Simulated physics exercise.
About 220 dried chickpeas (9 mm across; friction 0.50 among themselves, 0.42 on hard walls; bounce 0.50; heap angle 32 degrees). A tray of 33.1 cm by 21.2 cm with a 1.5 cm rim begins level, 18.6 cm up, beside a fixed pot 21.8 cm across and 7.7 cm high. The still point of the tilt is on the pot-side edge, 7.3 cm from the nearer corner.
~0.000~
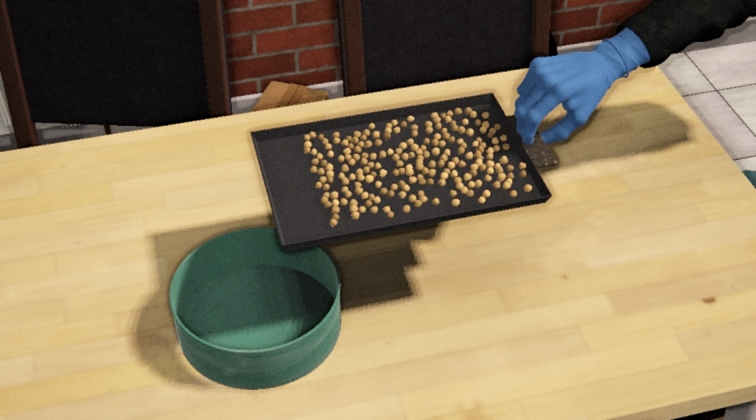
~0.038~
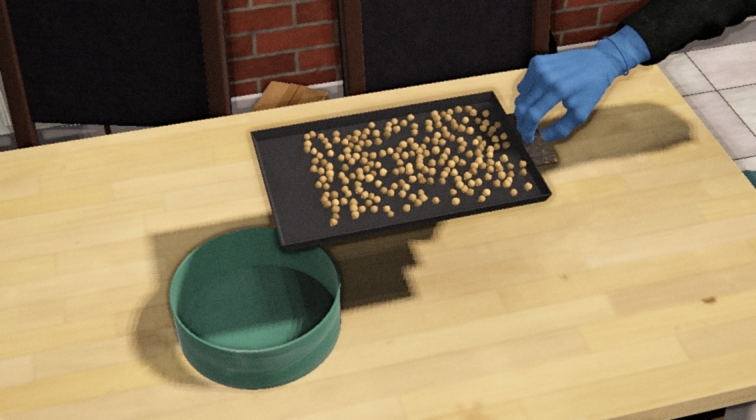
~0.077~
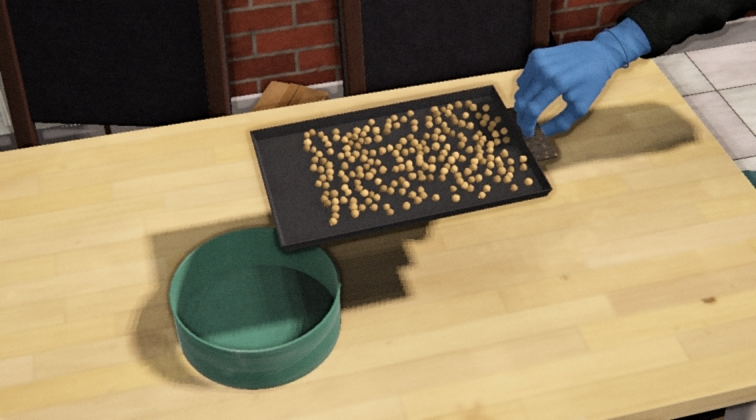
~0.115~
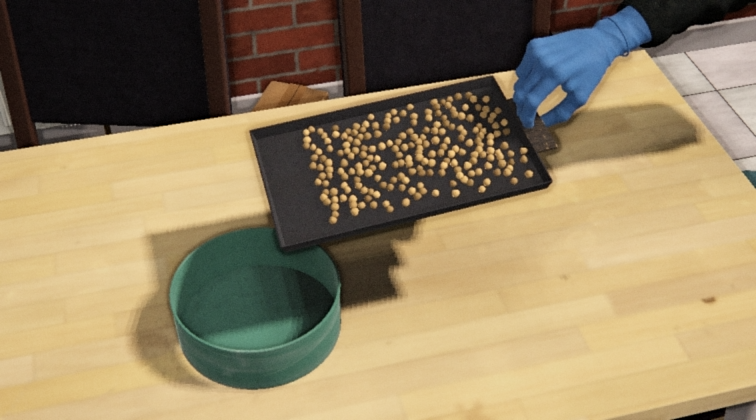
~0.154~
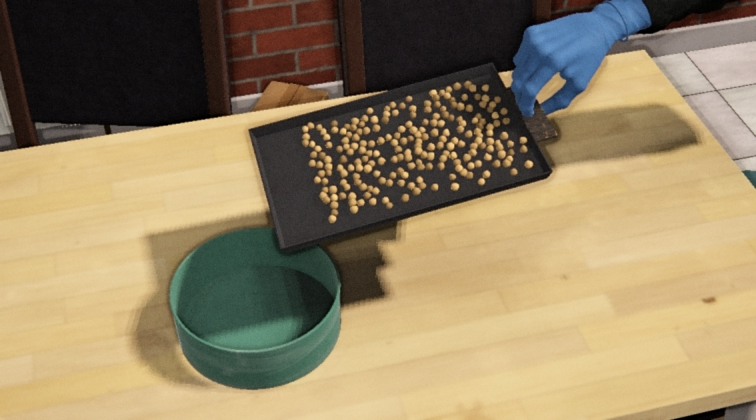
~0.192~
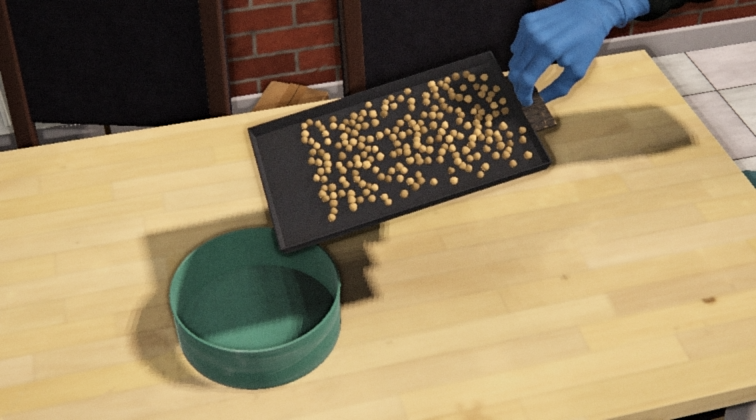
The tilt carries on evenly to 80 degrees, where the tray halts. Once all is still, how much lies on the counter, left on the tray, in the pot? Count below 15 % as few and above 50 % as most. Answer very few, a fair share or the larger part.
Counter very few, tray very few, pot the larger part.
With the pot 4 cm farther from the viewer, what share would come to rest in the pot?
In that case some 80 per cent.
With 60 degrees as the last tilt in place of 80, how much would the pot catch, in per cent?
Then about 55 per cent.
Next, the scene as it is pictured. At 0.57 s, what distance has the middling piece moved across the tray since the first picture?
About 9 cm.
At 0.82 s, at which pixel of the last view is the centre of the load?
Around (269, 232).
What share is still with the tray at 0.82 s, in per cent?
Roughly 60 per cent.
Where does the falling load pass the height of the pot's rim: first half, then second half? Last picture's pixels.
At about (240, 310), then at (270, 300).
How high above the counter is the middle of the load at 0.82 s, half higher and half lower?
Some 18 cm.
After 0.57 s, tilt 45 degrees; the tray holds 100 %, the pot 0 %.
After 0.82 s, tilt 67 degrees; the tray holds 60 %, the pot 5 %.
After 1.18 s, tilt 80 degrees; the tray holds 30 %, the pot 65 %.
By 2.5 s all is still; counter 5 %, tray 0 %, pot 95 %.
